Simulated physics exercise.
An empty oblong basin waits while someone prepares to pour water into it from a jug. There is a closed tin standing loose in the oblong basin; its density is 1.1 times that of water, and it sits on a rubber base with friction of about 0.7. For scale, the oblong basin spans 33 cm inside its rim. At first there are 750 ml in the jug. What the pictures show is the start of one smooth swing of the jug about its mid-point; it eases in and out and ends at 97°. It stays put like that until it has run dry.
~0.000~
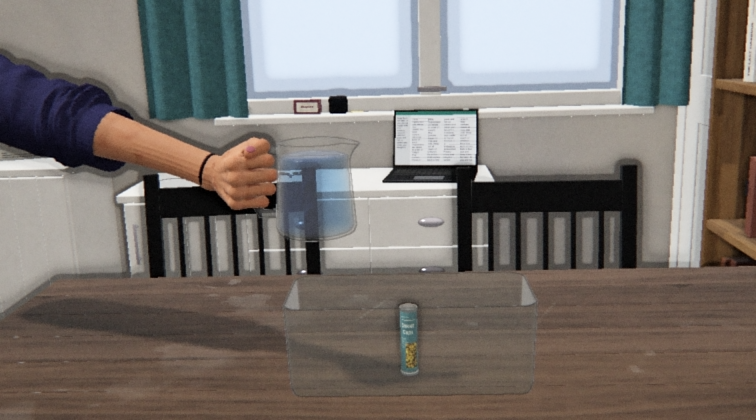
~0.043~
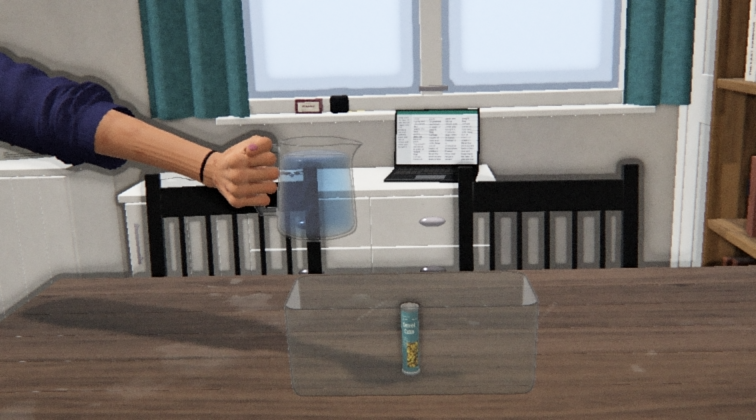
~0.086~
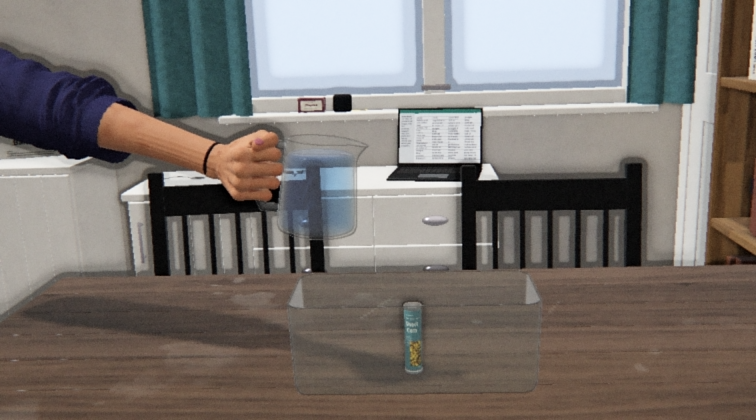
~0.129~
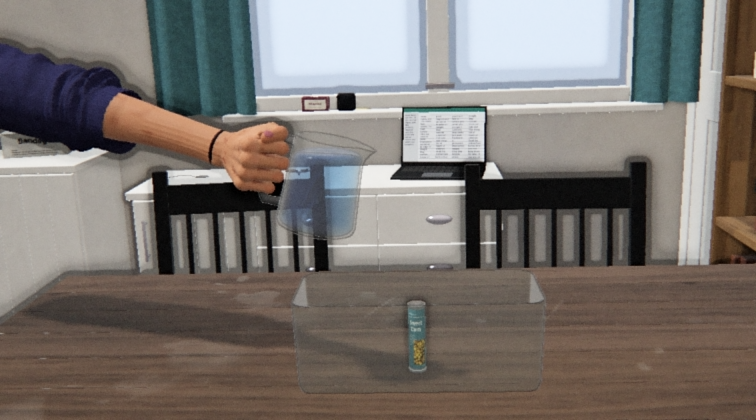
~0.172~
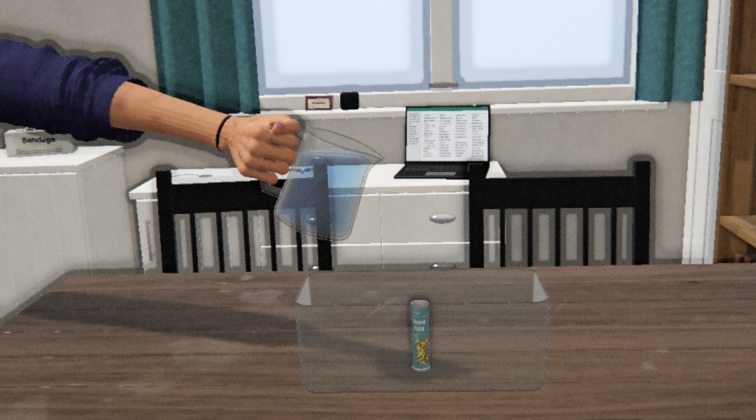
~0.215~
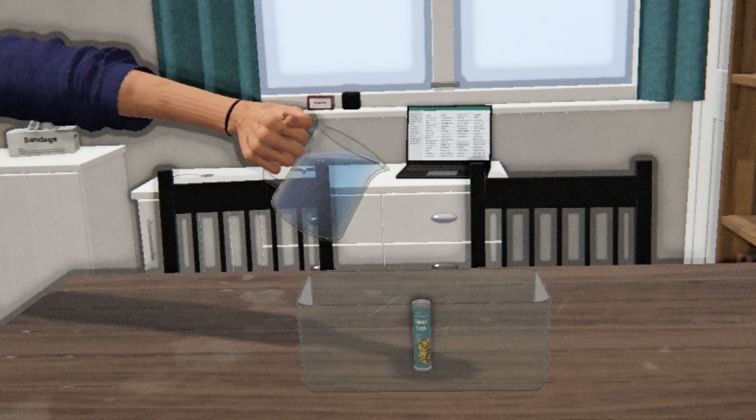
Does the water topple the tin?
My bet is it will last.
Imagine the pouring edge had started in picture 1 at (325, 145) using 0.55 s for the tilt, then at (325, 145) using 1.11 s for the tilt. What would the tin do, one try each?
First it falls; then it falls.
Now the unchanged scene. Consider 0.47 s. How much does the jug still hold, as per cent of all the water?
Close to 70 percent of the liquid remains at that time.
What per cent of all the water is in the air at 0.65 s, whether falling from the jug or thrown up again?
Roughly 22 %.
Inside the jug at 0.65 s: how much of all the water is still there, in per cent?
Remaining share: Approx. 32 %.
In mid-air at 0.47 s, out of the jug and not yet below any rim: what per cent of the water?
Around 22 percent.
By 0.47 s the tilt is 92° and 70 per cent is still to pour; the tin stands where it began.
By 0.65 s the tilt is 97° and 32 per cent is still to pour; the tin stands where it began.
By 0.84 s the tilt is 97° and 15 per cent is still to pour; the tin stands where it began.
By 1.05 s the tilt is 97° and 7 per cent is still to pour; the tin stands where it began.
At rest the tin stands where it began.
